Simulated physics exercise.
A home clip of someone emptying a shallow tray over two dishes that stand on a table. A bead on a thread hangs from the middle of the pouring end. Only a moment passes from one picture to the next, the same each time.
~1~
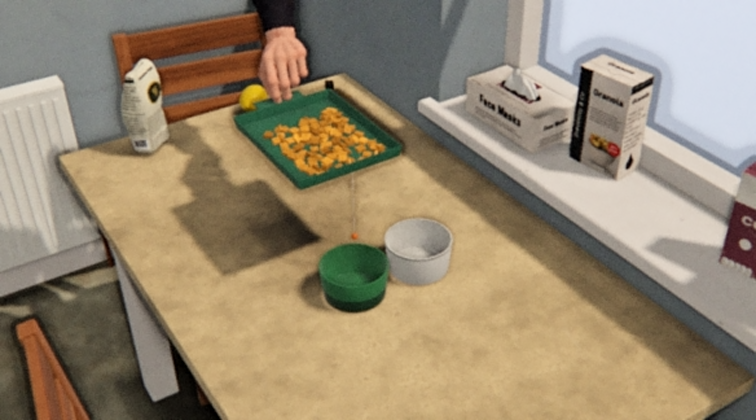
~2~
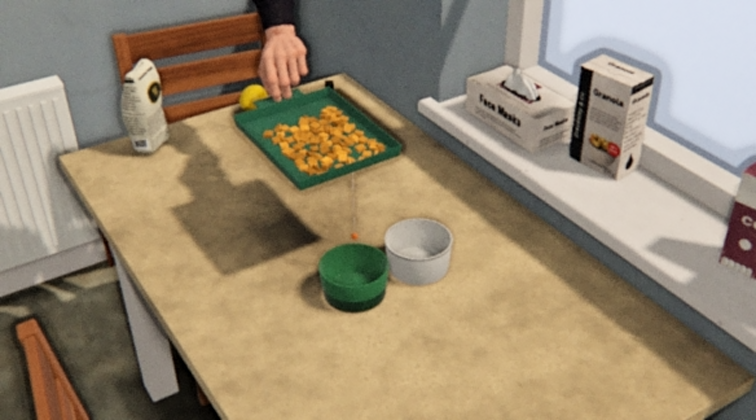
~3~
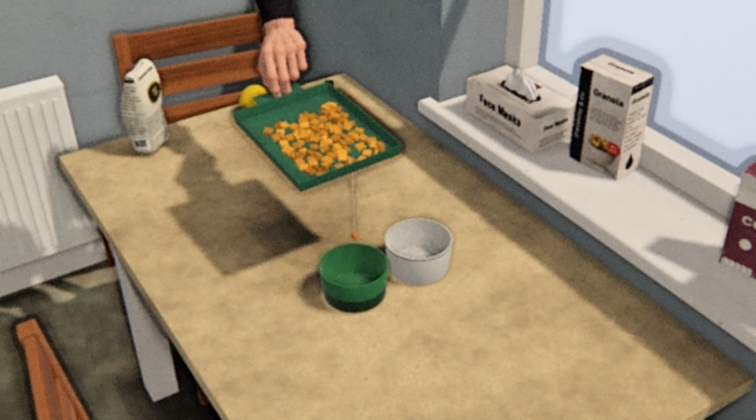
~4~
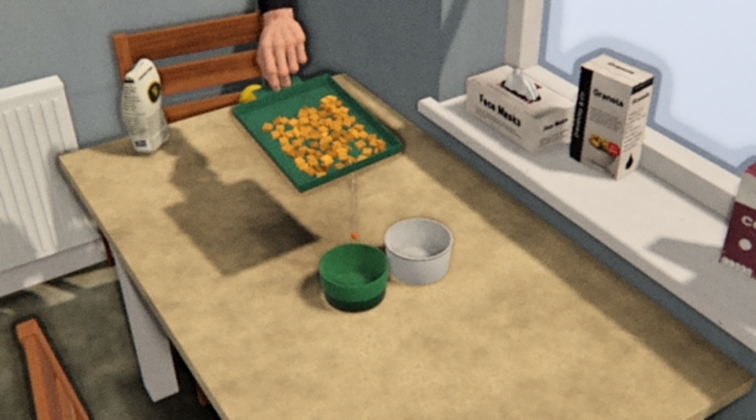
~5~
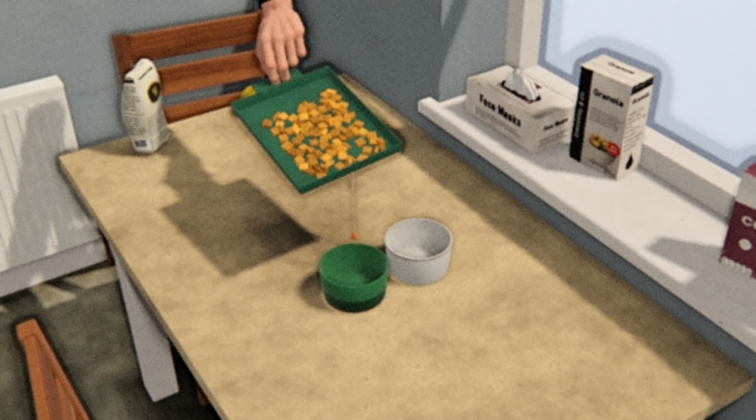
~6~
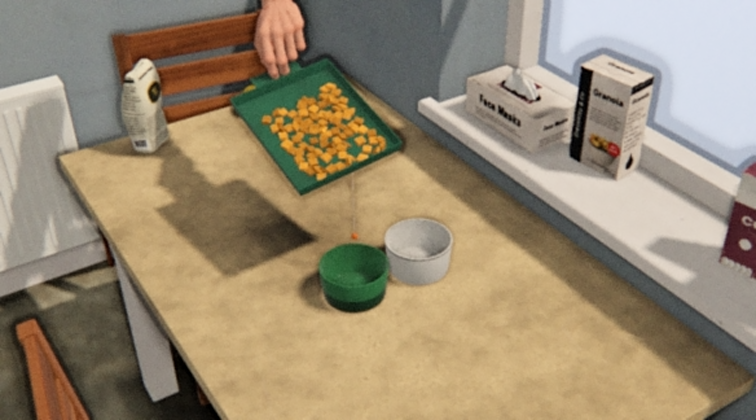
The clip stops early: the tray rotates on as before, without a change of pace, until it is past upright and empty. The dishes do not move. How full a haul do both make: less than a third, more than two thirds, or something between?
Together they catch from one third to two thirds.
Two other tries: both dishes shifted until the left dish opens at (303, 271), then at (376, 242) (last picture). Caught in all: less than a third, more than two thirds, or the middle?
One: More than two thirds. Two: Less than a third.
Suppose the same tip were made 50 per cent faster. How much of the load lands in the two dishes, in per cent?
About 50 per cent.
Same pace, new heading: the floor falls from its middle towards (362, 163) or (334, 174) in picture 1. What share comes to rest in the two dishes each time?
Roughly 80 per cent, and 60 per cent.
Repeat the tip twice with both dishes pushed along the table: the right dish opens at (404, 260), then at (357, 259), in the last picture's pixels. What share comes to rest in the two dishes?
In turn 30 and 60 in a hundred.
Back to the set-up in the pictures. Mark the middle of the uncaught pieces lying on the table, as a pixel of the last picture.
At about (300, 294).
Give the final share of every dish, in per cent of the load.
The left dish has 40 per cent, the right dish has 0.
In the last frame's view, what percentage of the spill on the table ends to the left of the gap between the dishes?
Close to 100 per cent.
Soon after the last picture, tray tipped steeply; all on the tray.
A little later, tray tipped right over; most on the tray; a small part in the left dish; a small part outside both; a stray few in the air.
Later still, tray tipped past a quarter turn; about half in the left dish; about half outside both.
At rest, tray tipped past a quarter turn; about half in the left dish; none in the right dish; about half outside both.
